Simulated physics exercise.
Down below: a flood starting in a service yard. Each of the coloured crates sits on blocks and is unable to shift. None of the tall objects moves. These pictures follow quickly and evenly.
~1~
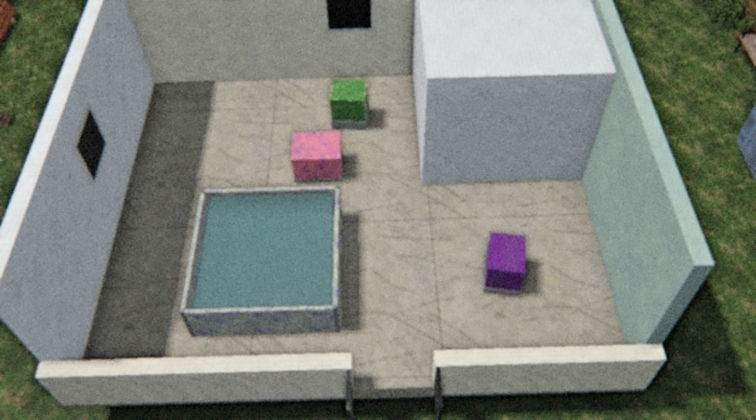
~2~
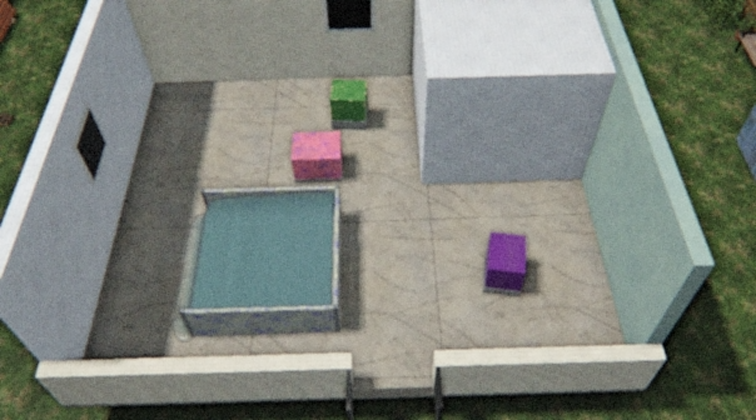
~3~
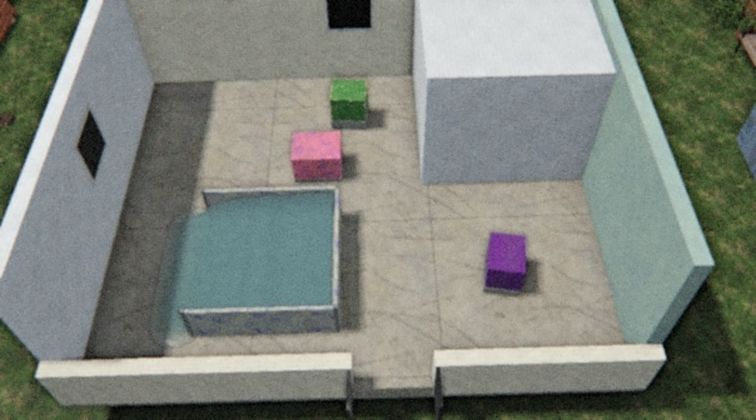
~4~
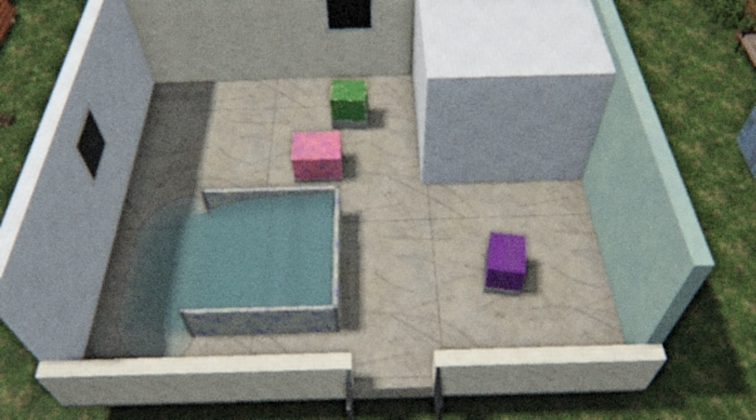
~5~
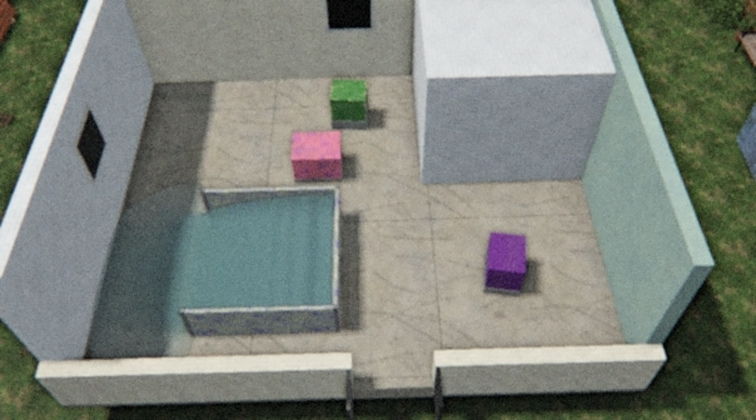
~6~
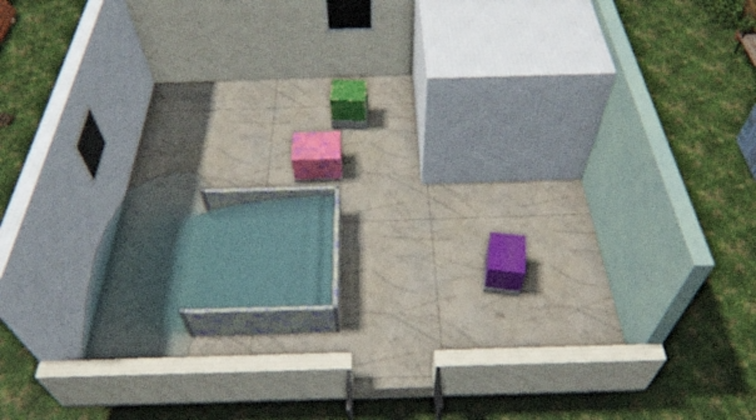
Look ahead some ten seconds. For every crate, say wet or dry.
The pink crate meets the water. The purple crate avoids the water. The green crate avoids the water.
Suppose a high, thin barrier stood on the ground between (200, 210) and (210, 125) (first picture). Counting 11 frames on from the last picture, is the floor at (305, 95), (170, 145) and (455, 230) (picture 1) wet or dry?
First unwetted, then inundated, then unwetted.
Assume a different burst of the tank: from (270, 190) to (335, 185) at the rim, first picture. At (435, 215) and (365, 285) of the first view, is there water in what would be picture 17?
The first spot is submerged, the second unreached.
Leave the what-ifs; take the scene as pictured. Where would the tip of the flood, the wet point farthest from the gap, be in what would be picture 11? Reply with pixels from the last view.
The farthest wet spot is near (143, 131).
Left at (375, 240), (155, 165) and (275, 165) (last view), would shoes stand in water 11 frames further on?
First spared, second inundated, third spared.
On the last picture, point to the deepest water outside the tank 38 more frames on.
Near (382, 80).
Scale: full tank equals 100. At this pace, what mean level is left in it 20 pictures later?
18 percent or thereabouts.
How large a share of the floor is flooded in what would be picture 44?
My best guess is some 80 %.
A moment on, water covers 20 % of the floor; the pink crate not reached, the purple crate not reached, the green crate not reached.
Next, water covers 25 % of the floor; the pink crate not reached, the purple crate not reached, the green crate not reached.
Then, water covers 50 % of the floor; the pink crate not reached, the purple crate not reached, the green crate not reached.
Later, water covers 80 % of the floor; the pink crate water round its plinth, the purple crate water round its plinth, the green crate water round its plinth.
In the end, water covers 100 % of the floor; the pink crate was topped, the purple crate stayed above the water, the green crate stayed above the water.
